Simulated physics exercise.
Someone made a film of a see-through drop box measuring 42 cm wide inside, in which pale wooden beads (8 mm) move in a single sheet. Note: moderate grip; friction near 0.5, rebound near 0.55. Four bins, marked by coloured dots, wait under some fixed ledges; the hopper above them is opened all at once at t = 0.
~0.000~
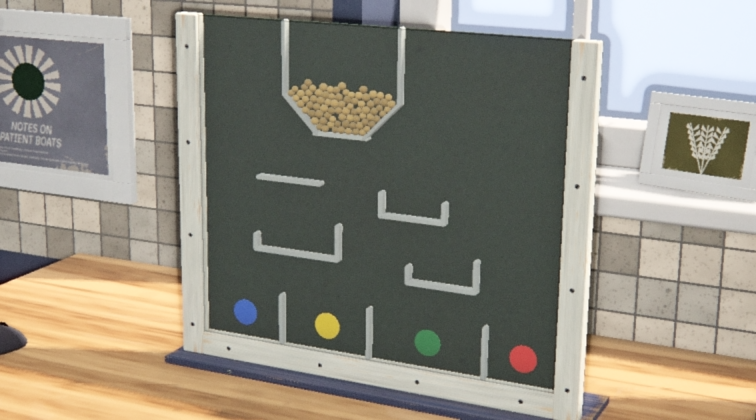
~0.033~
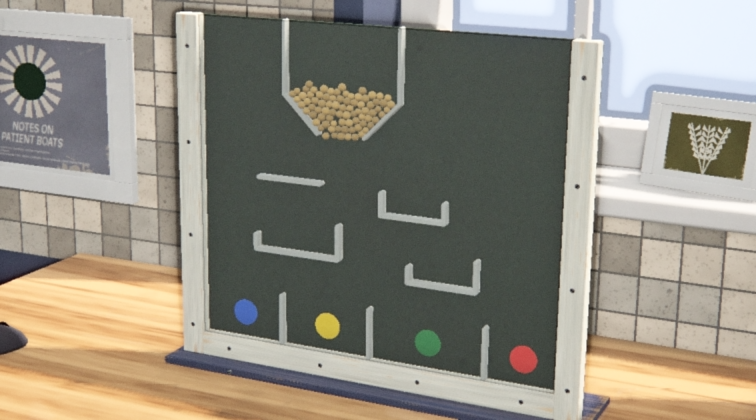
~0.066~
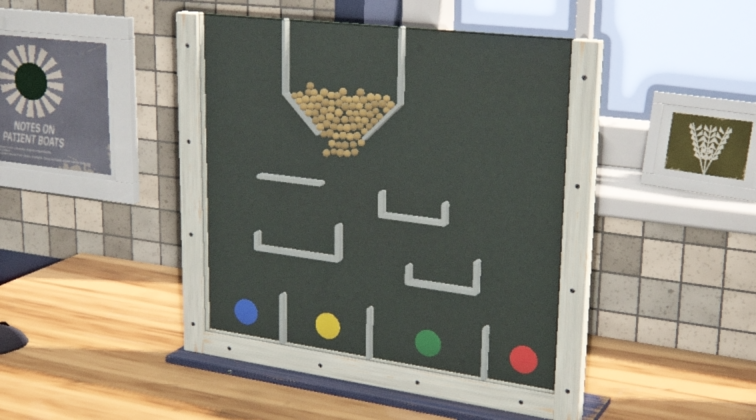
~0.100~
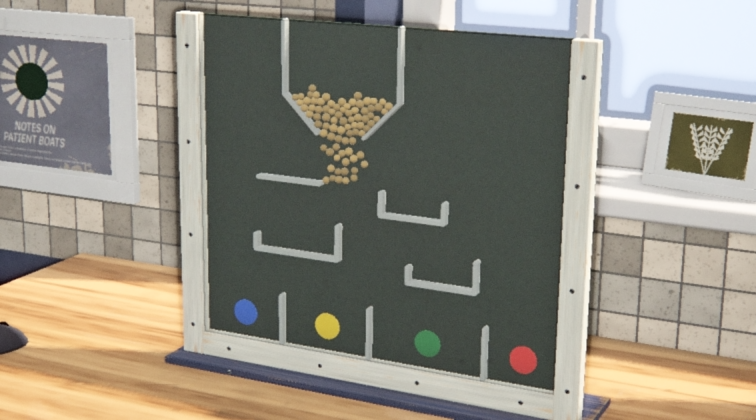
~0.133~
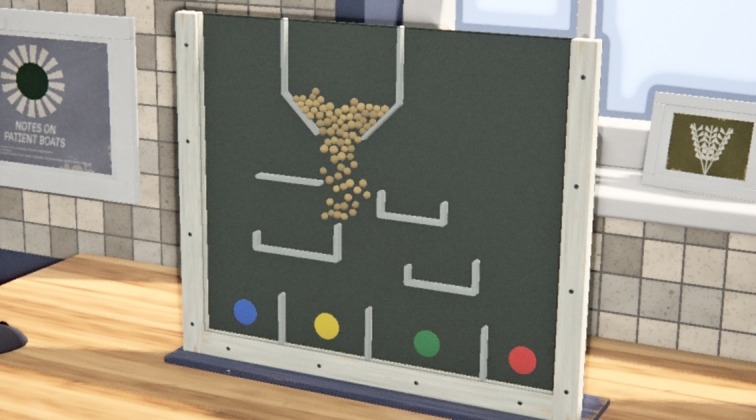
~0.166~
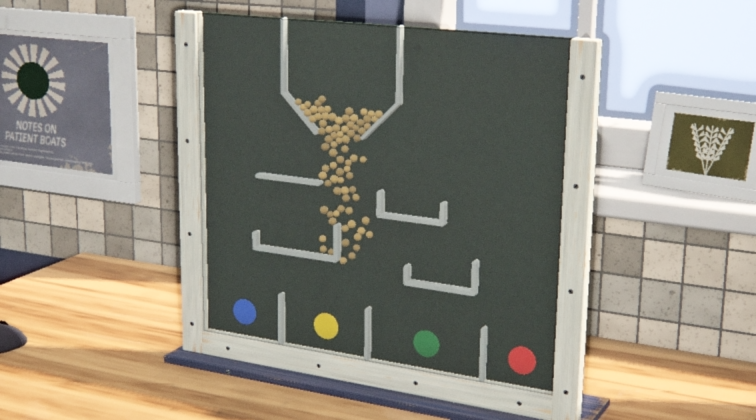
Dark upright drop box with a hopper opening at its base, pale beads streaming down past ledges above four coloured dots.
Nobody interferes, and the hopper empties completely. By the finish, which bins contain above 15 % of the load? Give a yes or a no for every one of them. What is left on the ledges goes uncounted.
Red - no, green - yes, yellow - yes, blue - no.
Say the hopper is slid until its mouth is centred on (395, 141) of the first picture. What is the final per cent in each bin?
Result: Red bin = 5; green bin = 0; yellow bin = 30; blue bin = 0.
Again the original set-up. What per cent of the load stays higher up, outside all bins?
The share comes to about 25 percent.
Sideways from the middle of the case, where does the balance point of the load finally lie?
Roughly 3 centimetres left of centre.
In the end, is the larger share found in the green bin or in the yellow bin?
More goes to the yellow bin.
After 0.24 s 85 % have left the hopper; down in the bins, green 5 %, yellow 10 %.
After 0.55 s 100 % have left the hopper; down in the bins, green 30 %, yellow 40 %, blue 5 %.
In the end, by 1.4 s, red 0 %, green 30 %, yellow 40 %, blue 5 %, left higher up 25 %.
